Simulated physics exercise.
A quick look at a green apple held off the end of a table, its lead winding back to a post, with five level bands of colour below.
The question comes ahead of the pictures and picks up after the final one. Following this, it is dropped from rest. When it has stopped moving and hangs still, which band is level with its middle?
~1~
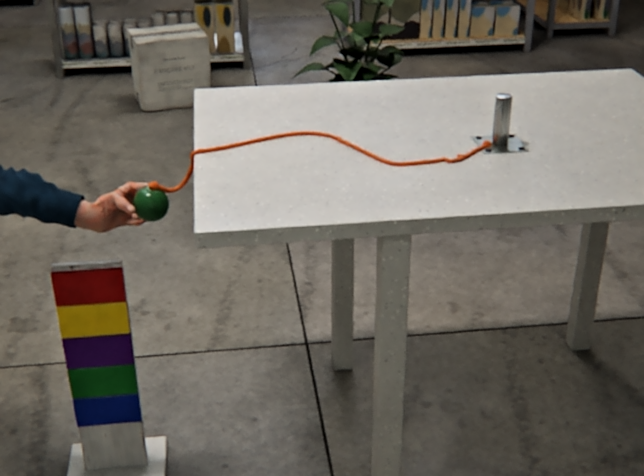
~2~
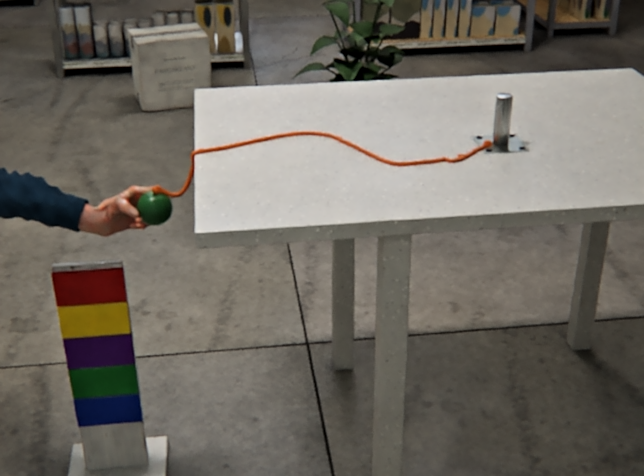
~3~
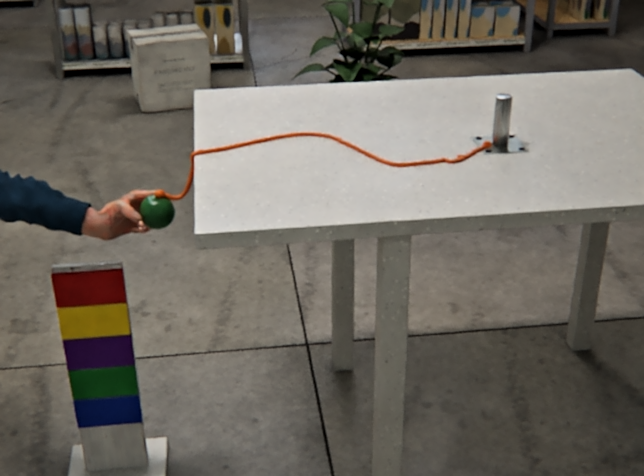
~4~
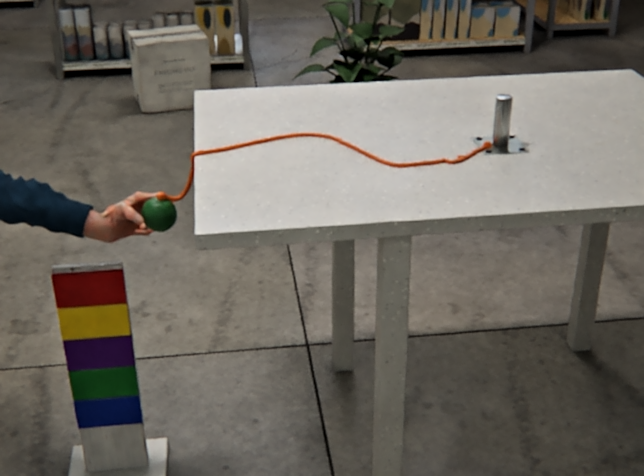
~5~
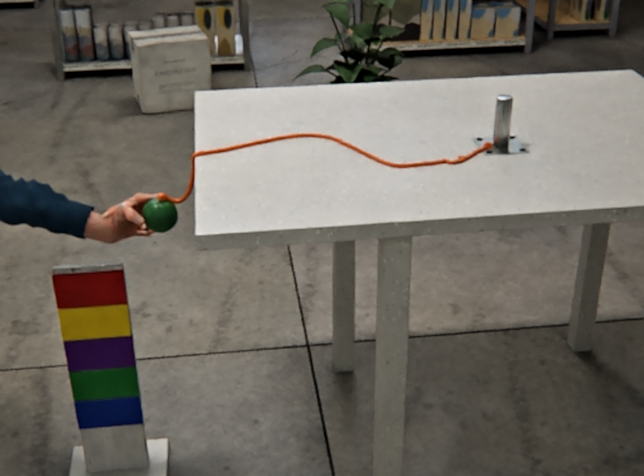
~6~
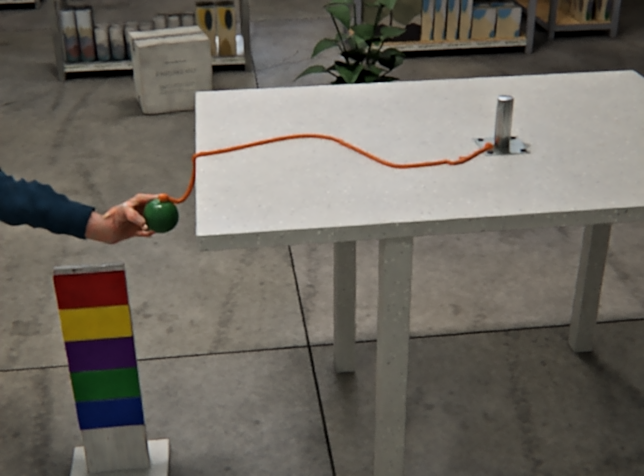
Yellow.
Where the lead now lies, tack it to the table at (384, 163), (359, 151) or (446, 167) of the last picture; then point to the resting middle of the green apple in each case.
Those spots come out as (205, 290), (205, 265) and (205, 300).
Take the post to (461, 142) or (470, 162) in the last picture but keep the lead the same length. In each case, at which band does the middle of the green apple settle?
Trial 1 - purple; trial 2 - purple.
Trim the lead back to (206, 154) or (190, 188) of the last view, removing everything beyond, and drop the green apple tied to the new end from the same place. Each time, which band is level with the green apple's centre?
Per try - 1: No band; 2: Red.
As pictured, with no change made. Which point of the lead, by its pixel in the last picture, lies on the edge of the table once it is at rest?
Near pixel (267, 142).
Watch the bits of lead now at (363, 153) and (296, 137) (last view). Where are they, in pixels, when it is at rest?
I'd say about (319, 155) for one and about (227, 160) for the other.
Early on, apple near (180, 309); level with yellow.
Midway, apple near (232, 308); level with yellow.
Near the end, apple near (206, 312); level with yellow.
Finally, apple near (204, 314); level with yellow. At yellow.
